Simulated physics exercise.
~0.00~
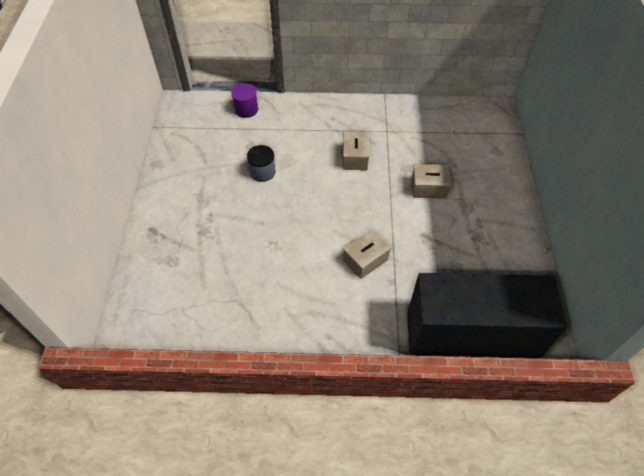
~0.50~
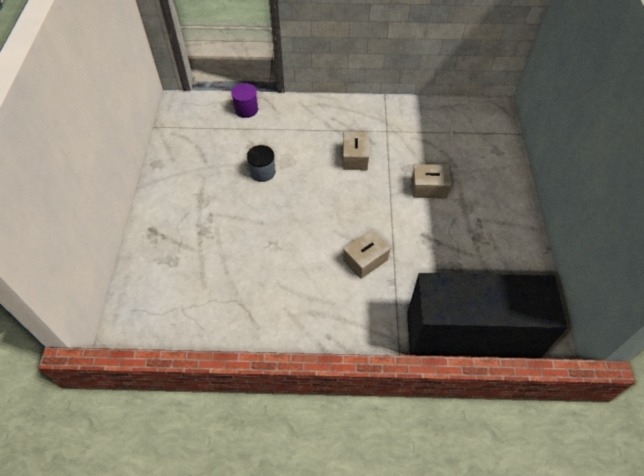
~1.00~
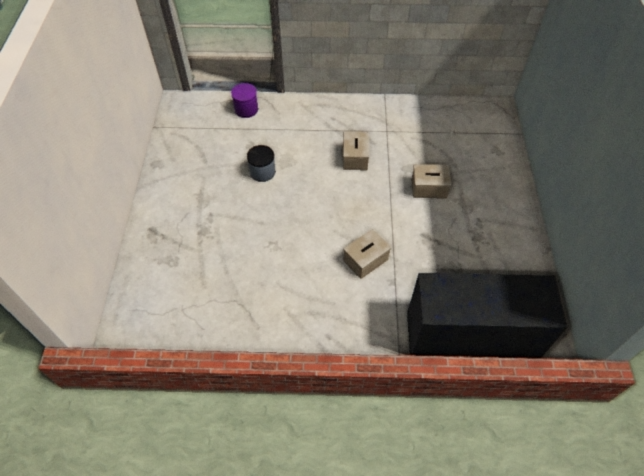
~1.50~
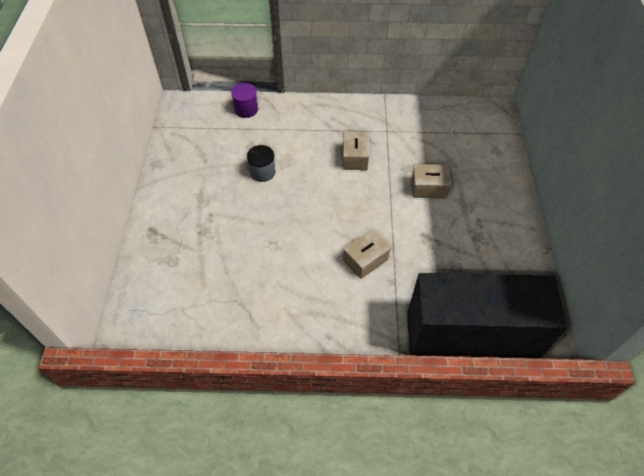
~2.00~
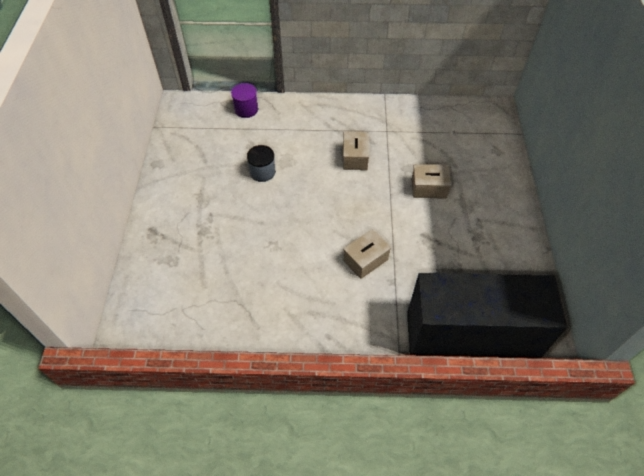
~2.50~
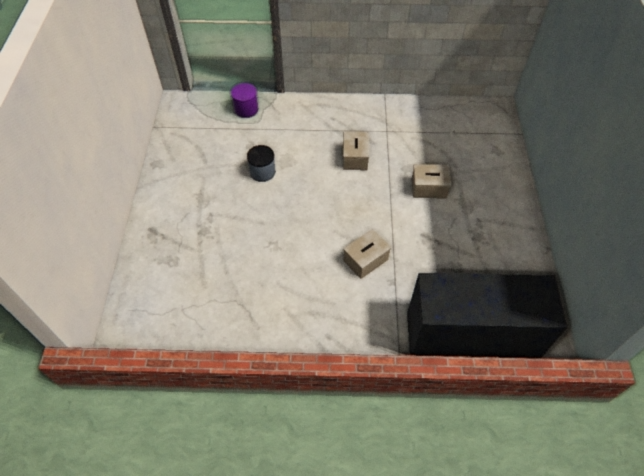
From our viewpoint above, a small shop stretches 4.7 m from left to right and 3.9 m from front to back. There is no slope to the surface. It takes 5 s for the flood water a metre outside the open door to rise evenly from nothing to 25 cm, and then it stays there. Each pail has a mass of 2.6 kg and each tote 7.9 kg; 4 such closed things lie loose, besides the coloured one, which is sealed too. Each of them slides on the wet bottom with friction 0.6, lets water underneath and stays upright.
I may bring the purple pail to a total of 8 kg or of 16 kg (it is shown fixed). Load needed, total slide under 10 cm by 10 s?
No choice passes.
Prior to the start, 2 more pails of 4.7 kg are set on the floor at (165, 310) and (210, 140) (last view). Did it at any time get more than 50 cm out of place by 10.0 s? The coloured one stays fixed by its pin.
Above the mark, then above the mark.
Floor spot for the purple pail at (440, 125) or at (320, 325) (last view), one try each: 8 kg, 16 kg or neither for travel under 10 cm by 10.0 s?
For the first start the lighter one suffices; for the second you need the heavier one.
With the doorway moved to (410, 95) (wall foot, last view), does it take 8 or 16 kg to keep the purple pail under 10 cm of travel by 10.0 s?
Well, then the lesser option suffices.
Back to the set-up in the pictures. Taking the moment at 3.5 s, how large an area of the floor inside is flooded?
About 2.5 m2.
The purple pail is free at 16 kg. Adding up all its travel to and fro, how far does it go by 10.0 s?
Some 60 cm in all.
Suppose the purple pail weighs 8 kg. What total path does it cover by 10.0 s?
Around 200 cm in total.
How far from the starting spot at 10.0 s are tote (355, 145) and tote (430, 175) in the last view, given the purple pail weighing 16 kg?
They've ended up 50 cm and 0 cm away, in that order.
After 3.5 s the purple pail would be 13 cm from its start with 8 kg and 0 cm from its start with 16 kg; 7 cm of water round it then.
After 4.5 s the purple pail would be 50 cm from its start with 8 kg and 2 cm from its start with 16 kg; 8 cm of water round it then.
After 7.0 s the purple pail would be 145 cm from its start with 8 kg and 44 cm from its start with 16 kg; 8 cm of water round it then.
After 10.0 s the purple pail would be 183 cm from its start with 8 kg and 64 cm from its start with 16 kg; 8 cm of water round it then.
